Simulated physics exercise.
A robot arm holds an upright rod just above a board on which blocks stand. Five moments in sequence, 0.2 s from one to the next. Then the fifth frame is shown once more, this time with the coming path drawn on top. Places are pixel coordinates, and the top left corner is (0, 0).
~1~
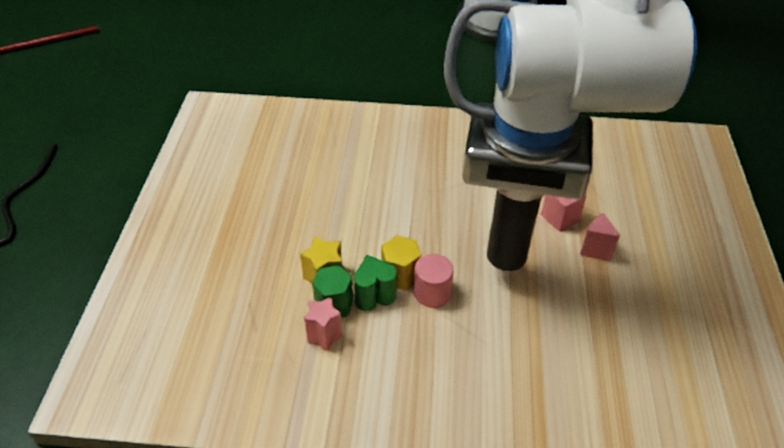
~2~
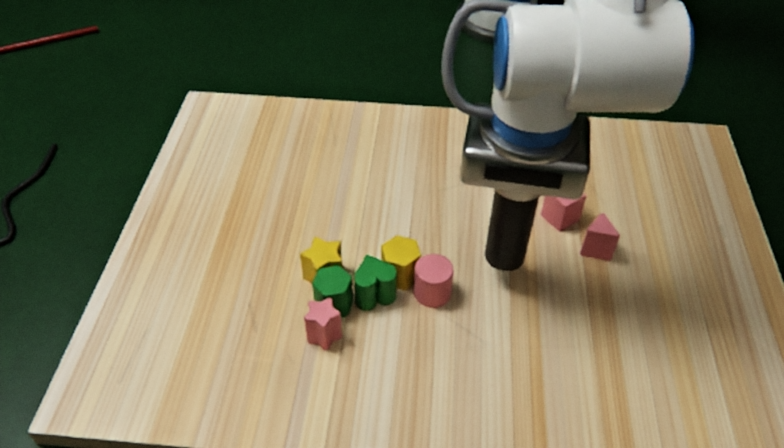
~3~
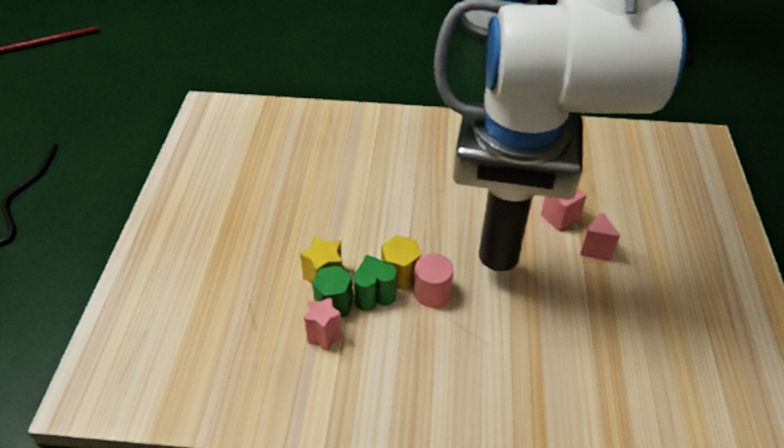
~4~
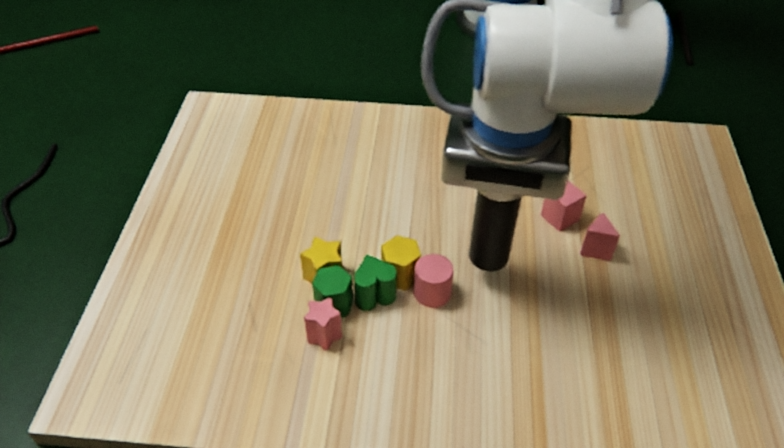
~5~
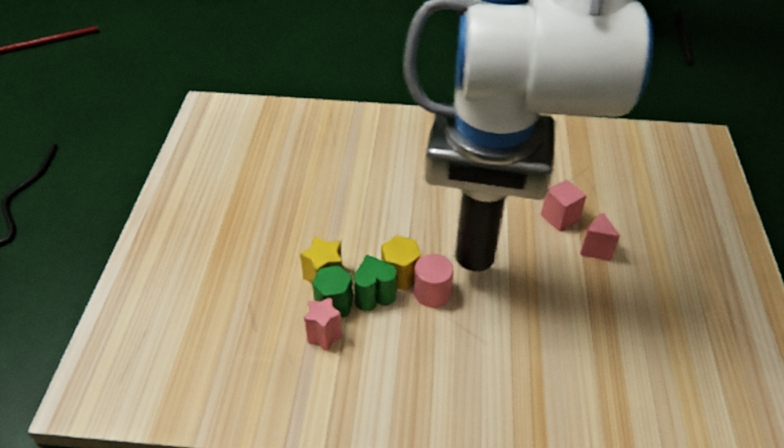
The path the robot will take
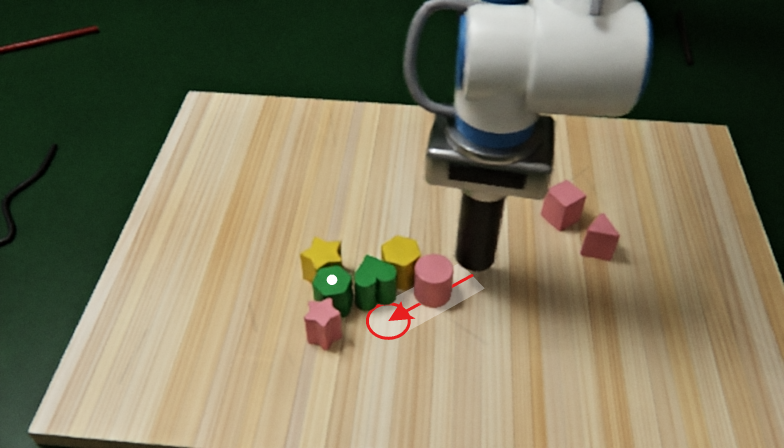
Robot arm sliding a dark upright rod slightly left above a wooden board, while pink, green and yellow blocks stay still.
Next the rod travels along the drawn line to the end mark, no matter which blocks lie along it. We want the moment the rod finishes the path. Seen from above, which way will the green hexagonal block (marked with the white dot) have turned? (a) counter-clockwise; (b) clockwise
The answer is a.
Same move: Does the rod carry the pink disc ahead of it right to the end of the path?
I believe so.
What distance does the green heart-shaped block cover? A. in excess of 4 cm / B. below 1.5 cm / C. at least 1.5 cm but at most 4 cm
The answer is C.
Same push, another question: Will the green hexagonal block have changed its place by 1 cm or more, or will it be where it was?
It gets displaced.
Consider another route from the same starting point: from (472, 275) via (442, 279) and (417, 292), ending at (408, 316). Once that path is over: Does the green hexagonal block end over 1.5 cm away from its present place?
I'd say no.
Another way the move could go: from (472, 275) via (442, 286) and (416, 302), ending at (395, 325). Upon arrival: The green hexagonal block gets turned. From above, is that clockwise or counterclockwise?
Answer: Anticlockwise.
The drawn path runs in a line from (472, 275) to (388, 321); the dot is on the green hexagonal block.
What follows on the original path. One third of the way, rod (447, 271); green heart-shaped block (371, 272); pink disc (412, 280).
Two thirds of the way, rod (418, 286); green hexagonal block (316, 278), turned 35° anticlockwise; green heart-shaped block (355, 277), turned 75° clockwise; pink disc (385, 299).
At the end, rod (388, 302); pink star-shaped block (317, 312), turned 15° clockwise; green hexagonal block (316, 278), turned 35° anticlockwise; green heart-shaped block (353, 279), turned 90° clockwise; pink disc (355, 318).
